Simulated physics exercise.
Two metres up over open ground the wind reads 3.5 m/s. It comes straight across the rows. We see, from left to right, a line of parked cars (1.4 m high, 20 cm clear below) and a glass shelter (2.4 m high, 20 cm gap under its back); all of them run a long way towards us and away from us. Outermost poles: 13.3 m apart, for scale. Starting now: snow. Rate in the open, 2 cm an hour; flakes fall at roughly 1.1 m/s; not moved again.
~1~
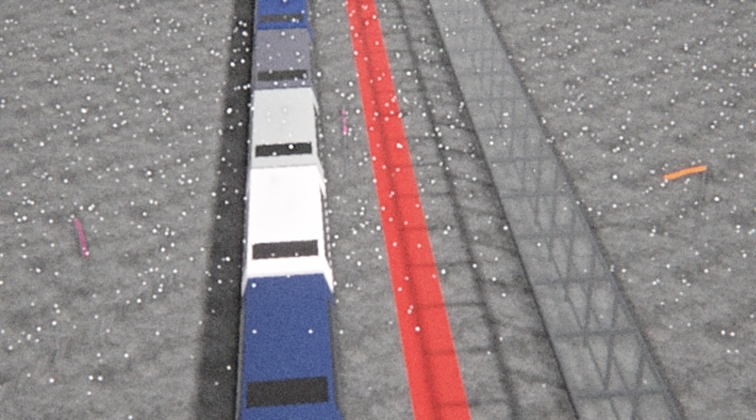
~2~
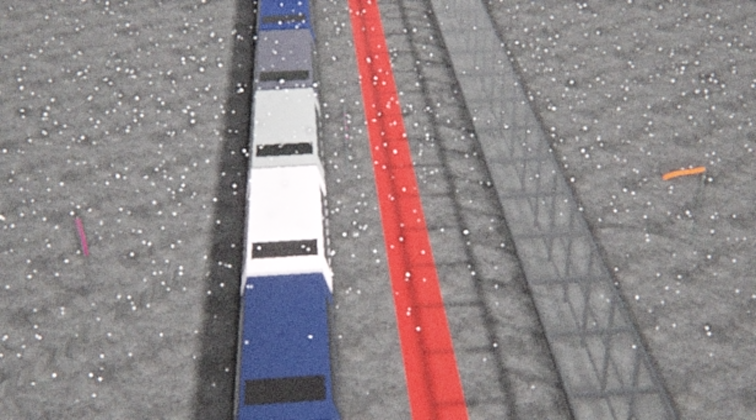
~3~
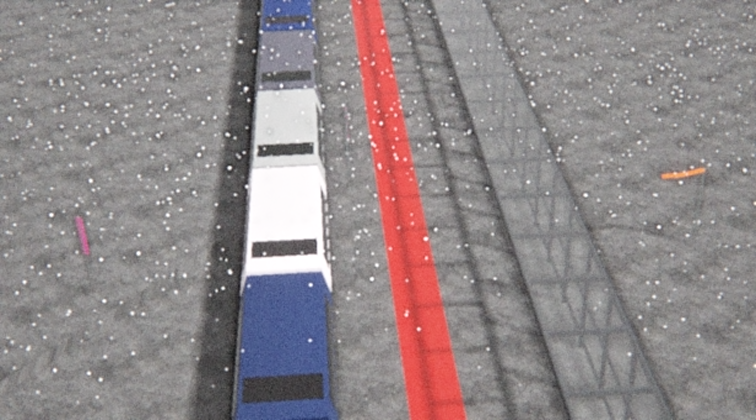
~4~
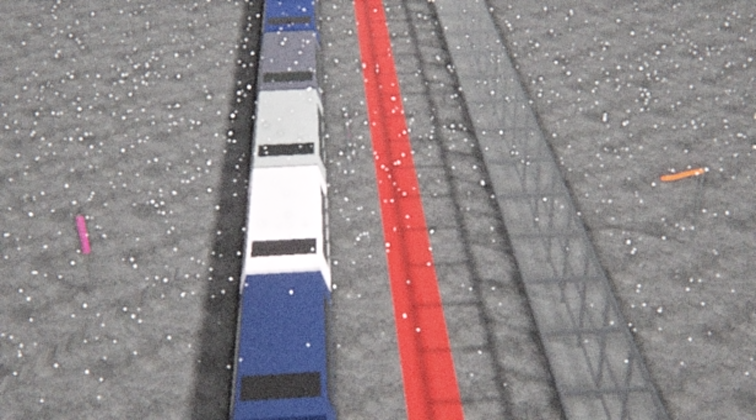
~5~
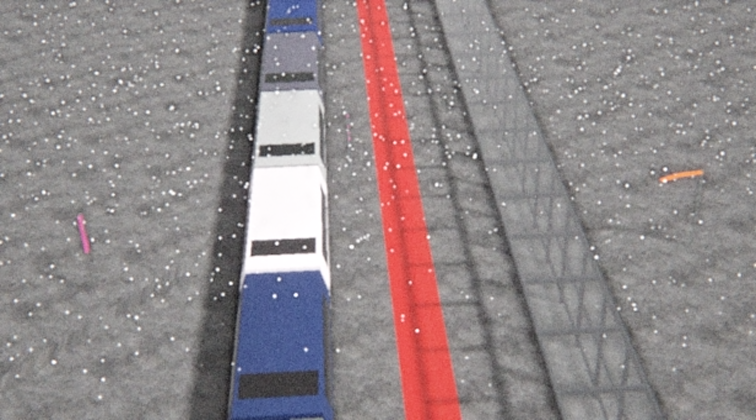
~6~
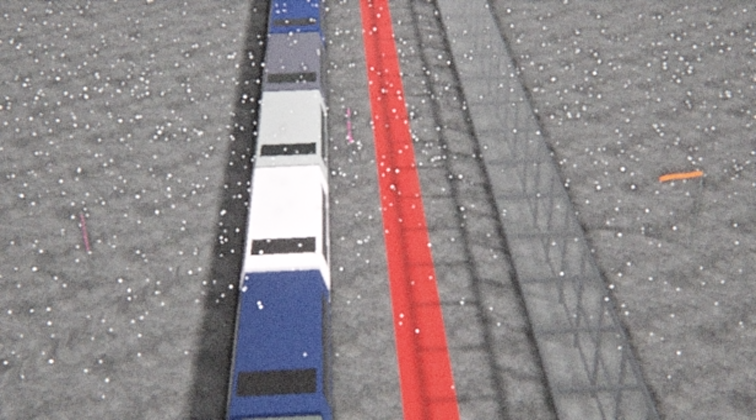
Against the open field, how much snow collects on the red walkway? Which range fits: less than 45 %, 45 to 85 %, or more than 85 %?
That spot gets from 45 to 85 % of the open amount.
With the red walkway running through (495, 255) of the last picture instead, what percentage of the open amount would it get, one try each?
About 10 %.
In 10 minutes the red walkway collects 2 mm against 3 mm in the open.
In 30 minutes the red walkway collects 6 mm against 10 mm in the open.
In 60 minutes the red walkway collects 13 mm against 20 mm in the open, so the red walkway has 63 % of the open amount; the left half of it has 64 %, the right half 62 %.
